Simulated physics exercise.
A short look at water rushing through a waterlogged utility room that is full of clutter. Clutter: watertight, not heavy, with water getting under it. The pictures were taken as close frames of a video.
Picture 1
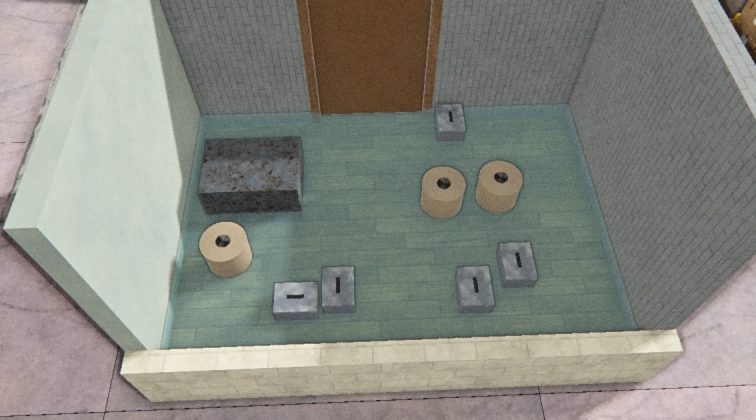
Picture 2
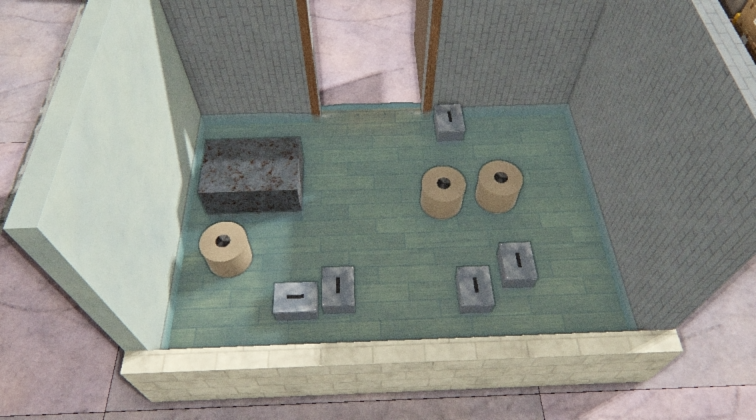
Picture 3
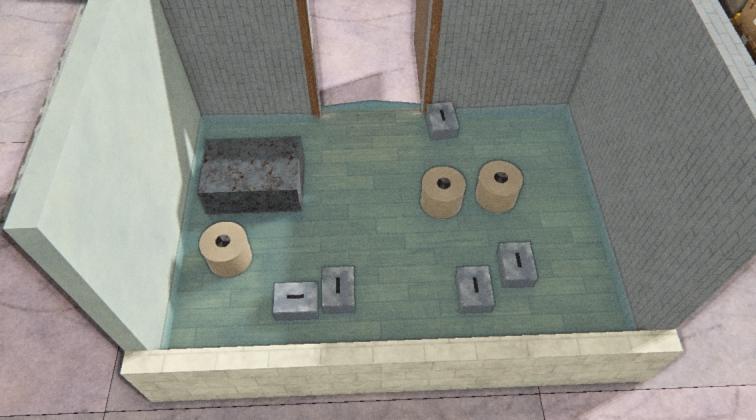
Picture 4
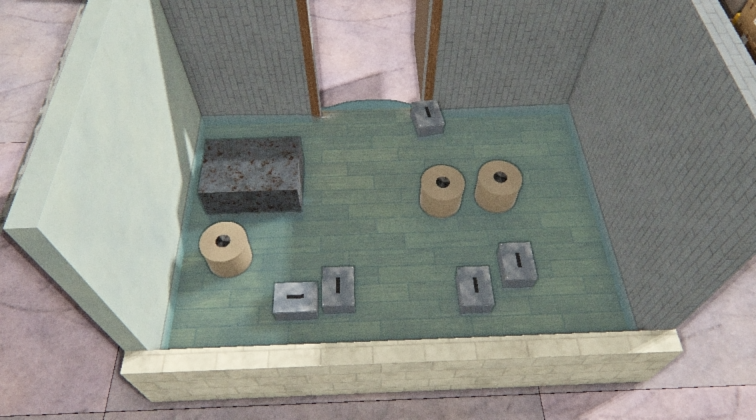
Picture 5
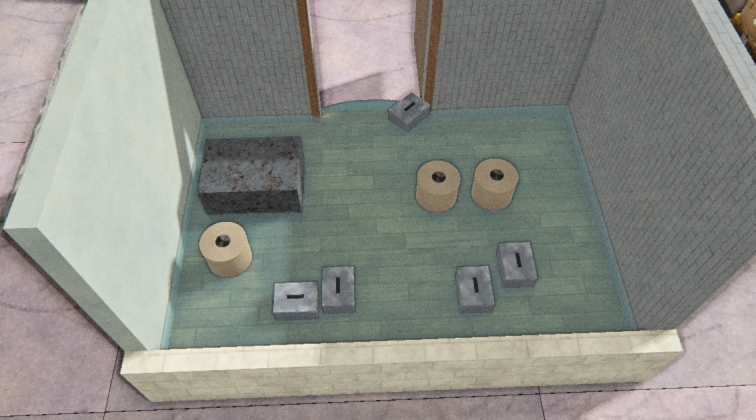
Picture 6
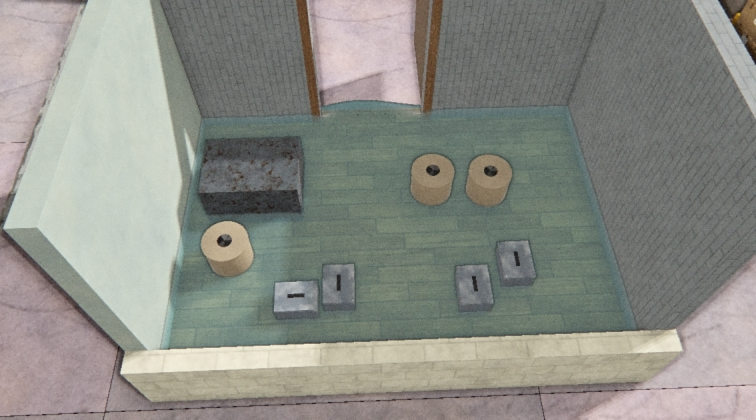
The brown door at the back of a flooded room disappeared, leaving an open doorway, and a small gray block slid left and out of view before two tan round tubs drifted slightly toward the back.
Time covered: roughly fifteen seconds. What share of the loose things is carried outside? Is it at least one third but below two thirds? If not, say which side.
Third to two thirds.
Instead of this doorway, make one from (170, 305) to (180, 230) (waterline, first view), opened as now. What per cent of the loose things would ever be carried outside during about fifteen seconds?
By my count it's 40 percent.
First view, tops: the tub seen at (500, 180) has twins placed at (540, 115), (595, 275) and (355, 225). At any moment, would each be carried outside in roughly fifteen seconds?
Here's how it goes, in order: Gets out, then does not get out, then gets out.
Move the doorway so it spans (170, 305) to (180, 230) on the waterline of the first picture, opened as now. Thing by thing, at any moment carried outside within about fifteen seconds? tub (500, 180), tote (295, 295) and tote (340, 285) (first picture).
Retained - lost - lost.
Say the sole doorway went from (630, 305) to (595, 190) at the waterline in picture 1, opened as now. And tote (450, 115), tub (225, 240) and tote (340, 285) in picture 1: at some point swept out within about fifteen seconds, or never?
Turn by turn - departs, stays put, departs.
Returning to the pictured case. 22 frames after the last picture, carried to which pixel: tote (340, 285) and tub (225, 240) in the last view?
Estimated positions: (360, 185); (246, 221).
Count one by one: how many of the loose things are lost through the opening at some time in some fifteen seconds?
The figure is 3.
A moment on, 1 of 8 are out; 7 afloat.
Next, 2 of 8 are out; 6 afloat.
Later, 3 of 8 are out; 5 afloat.
In the end, 3 of 8 are out; 5 afloat.
